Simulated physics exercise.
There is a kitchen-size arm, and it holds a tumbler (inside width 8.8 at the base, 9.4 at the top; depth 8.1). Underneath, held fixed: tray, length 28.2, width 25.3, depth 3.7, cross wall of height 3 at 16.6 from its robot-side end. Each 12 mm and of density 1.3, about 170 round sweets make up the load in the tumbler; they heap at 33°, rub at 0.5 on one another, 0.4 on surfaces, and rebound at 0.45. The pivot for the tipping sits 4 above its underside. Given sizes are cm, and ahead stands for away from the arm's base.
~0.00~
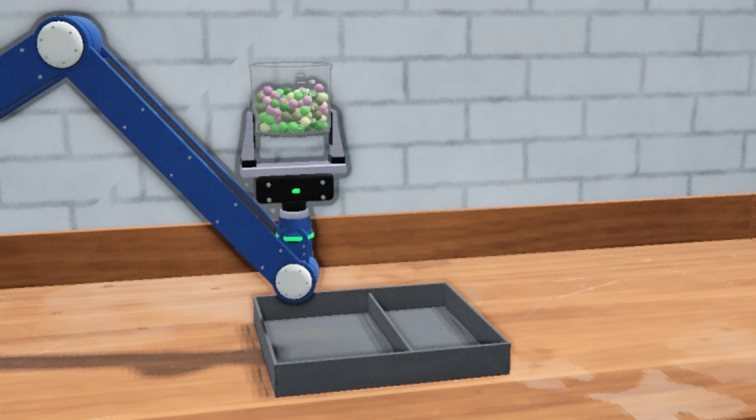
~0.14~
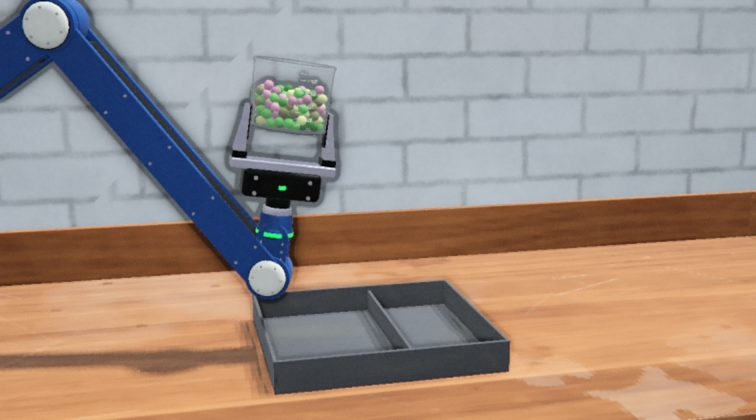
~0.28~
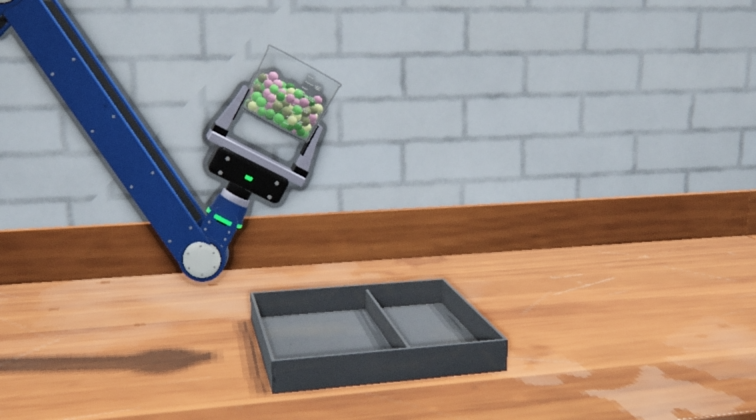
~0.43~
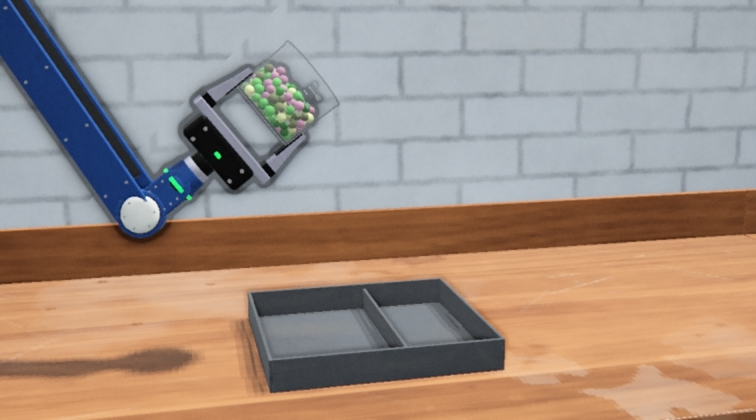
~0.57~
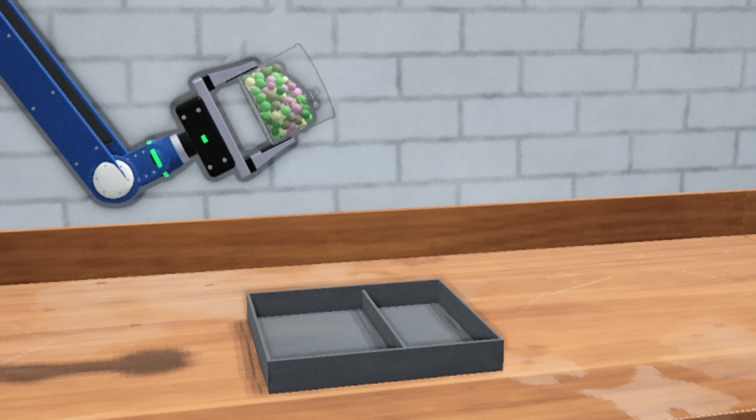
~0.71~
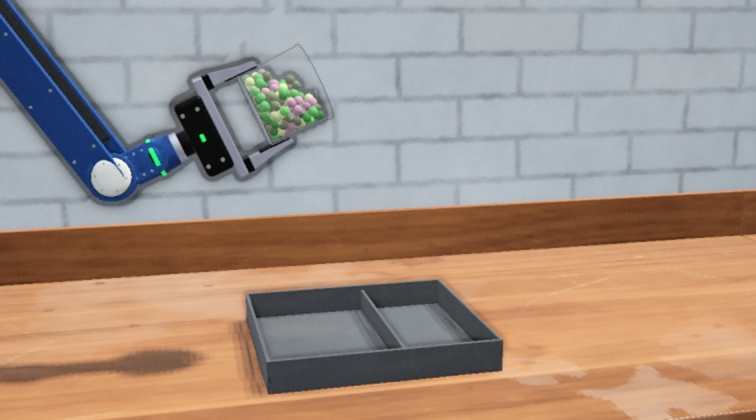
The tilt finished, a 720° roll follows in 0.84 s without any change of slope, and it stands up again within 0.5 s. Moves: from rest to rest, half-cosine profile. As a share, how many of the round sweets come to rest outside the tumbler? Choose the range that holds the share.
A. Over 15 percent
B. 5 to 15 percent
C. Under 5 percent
Under 5 percent (C).
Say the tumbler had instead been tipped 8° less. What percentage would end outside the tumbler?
Estimate: Around 0 %.
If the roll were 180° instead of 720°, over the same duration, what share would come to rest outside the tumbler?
Then about 5 per cent.
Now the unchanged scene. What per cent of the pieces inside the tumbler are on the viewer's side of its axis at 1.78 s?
45 %.
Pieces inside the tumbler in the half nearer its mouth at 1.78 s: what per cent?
I reckon roughly 30 per cent.
By 1.25 s, tipped 66°, highest piece 38 above the table; 167 in the tumbler, 1 in the robot-side part, 2 in flight or on a rim.
By 1.78 s, tipped 37°, highest piece 35 above the table; 167 in the tumbler, 2 in the far-side part, 1 in the robot-side part.
By 2.25 s, upright, highest piece 36 above the table; 167 in the tumbler, 2 in the far-side part, 1 in the robot-side part.
By 2.95 s, upright, highest piece 36 above the table; 167 in the tumbler, 2 in the far-side part, 1 in the robot-side part.
Final count, 167 in the tumbler, 2 in the far-side part, 1 in the robot-side part. That is 2 % outside the tumbler.
